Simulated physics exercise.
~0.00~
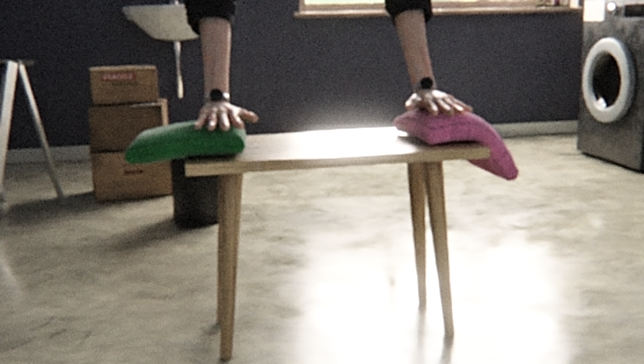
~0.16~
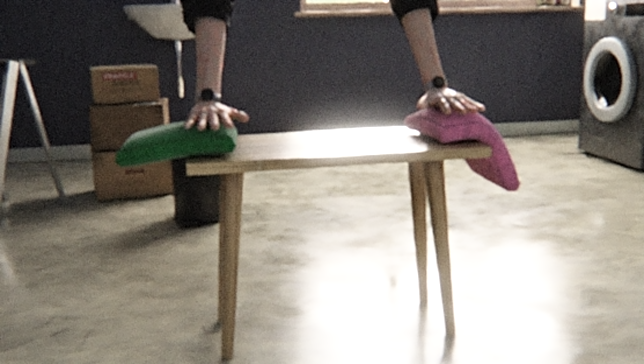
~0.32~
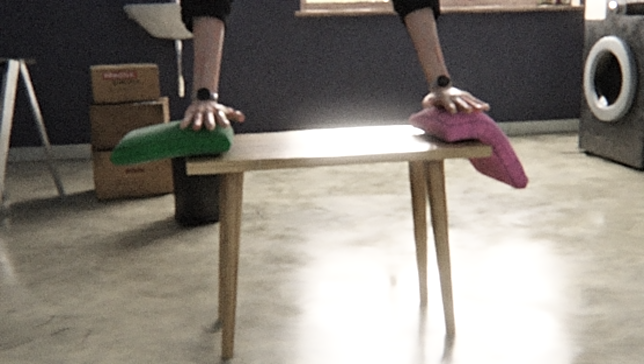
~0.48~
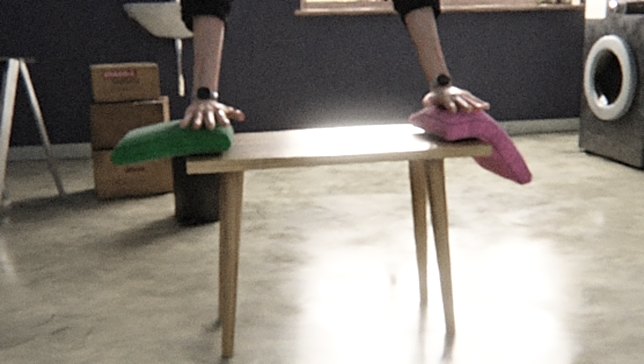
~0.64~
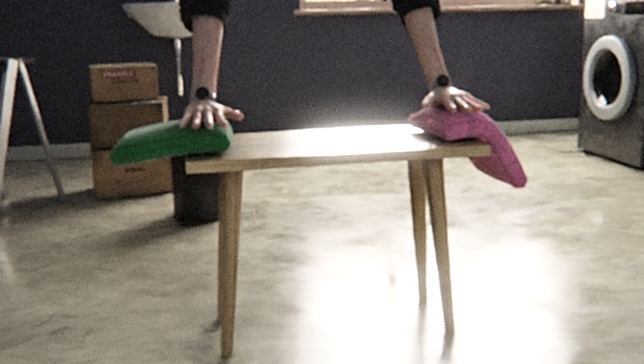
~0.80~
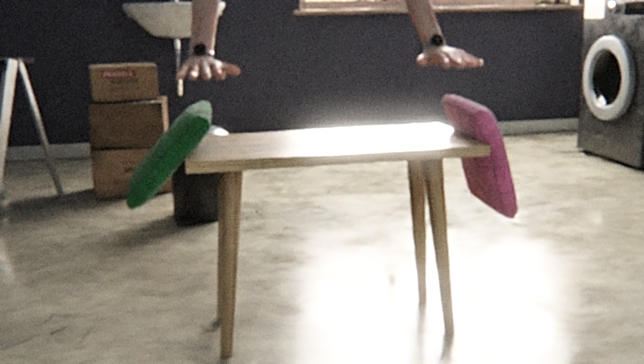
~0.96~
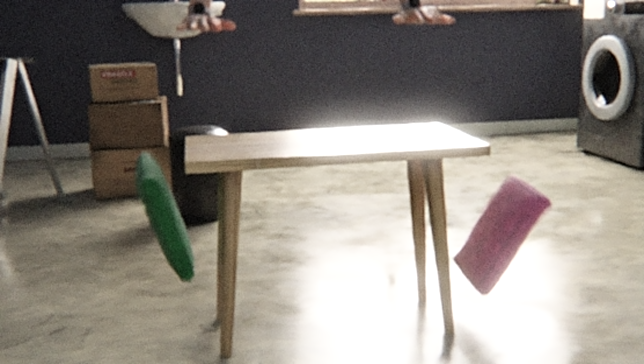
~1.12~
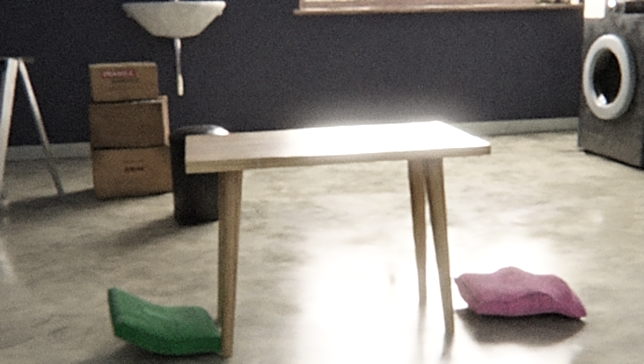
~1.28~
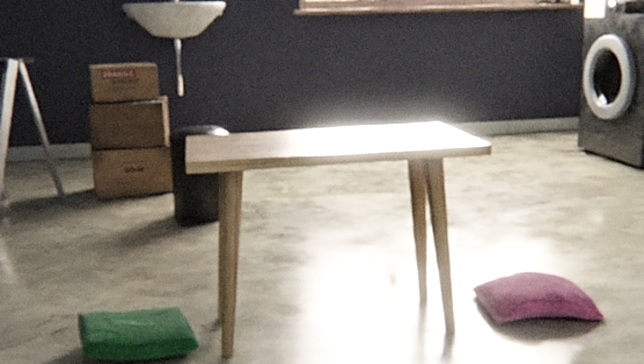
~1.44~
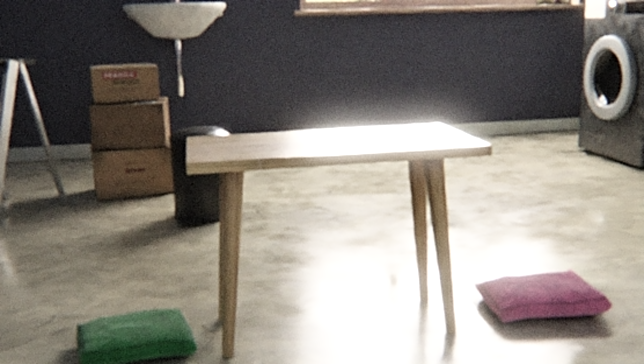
In a room, two hands release a green and a pink bag, which tip off a bench onto the floor.
